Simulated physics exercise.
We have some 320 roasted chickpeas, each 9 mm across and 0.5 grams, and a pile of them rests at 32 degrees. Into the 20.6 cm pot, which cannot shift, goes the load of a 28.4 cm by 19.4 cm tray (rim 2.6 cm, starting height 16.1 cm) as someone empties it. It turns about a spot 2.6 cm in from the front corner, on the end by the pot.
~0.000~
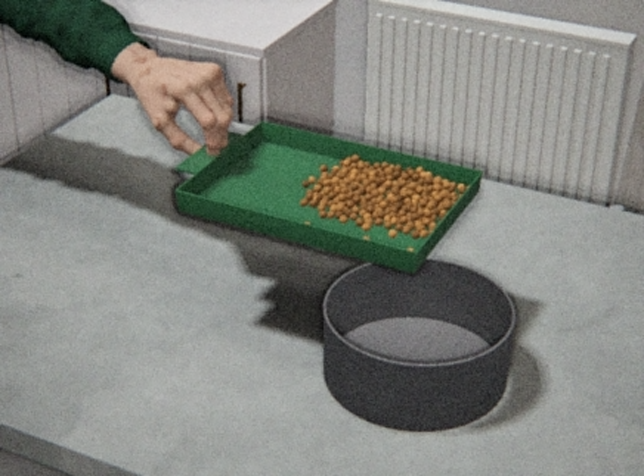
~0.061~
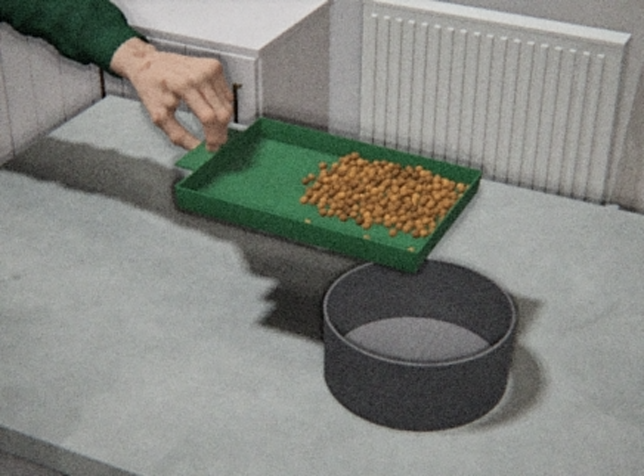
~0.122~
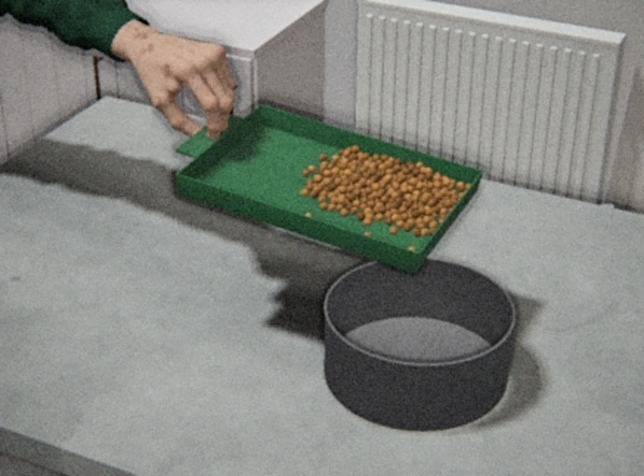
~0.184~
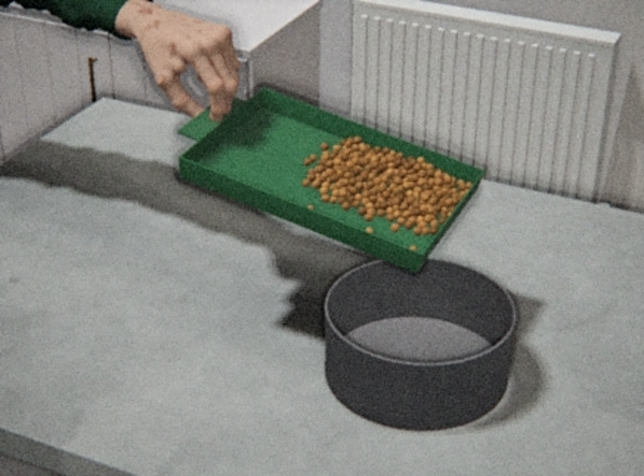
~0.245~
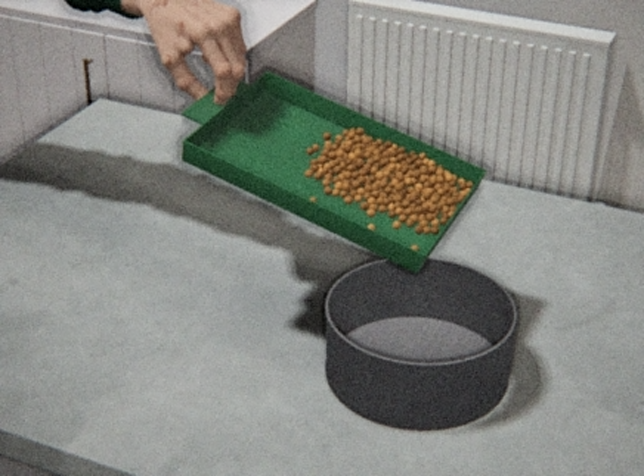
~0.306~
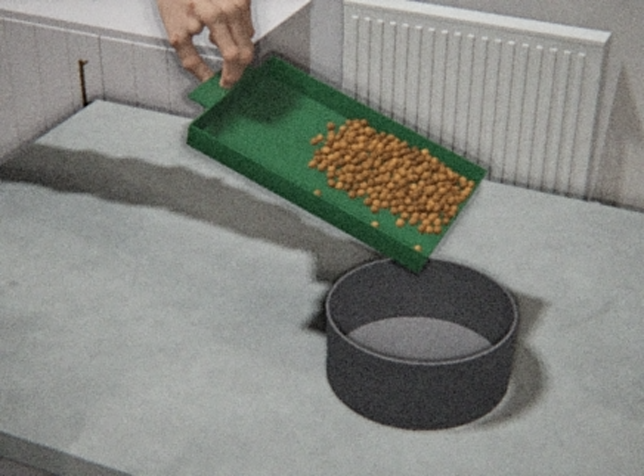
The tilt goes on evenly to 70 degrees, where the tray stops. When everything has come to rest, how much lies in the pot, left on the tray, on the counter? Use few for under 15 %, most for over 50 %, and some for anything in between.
Pot: Few, tray: Most, counter: Few.
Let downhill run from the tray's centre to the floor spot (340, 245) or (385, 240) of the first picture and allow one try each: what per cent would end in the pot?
Around 10 % for the first direction, around 5 % for the second.
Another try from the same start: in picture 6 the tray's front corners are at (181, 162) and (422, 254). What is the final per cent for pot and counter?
Split: Pot = 5, counter = 0.
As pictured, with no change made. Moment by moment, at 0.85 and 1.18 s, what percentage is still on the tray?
Earlier moment 100, later moment 90.
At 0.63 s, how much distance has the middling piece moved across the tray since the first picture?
It has moved some 2 cm from its start.
After 0.63 s, tilt 44 degrees; the tray holds 100 %, the pot 0 %.
Then, at 0.85 s, tilt 61 degrees; the tray holds 100 %, the pot 0 %.
After 1.18 s, tilt 70 degrees; the tray holds 90 %, the pot 5 %.
In the end, at 1.8 s, pot 5 %, tray 90 %, counter 5 %.
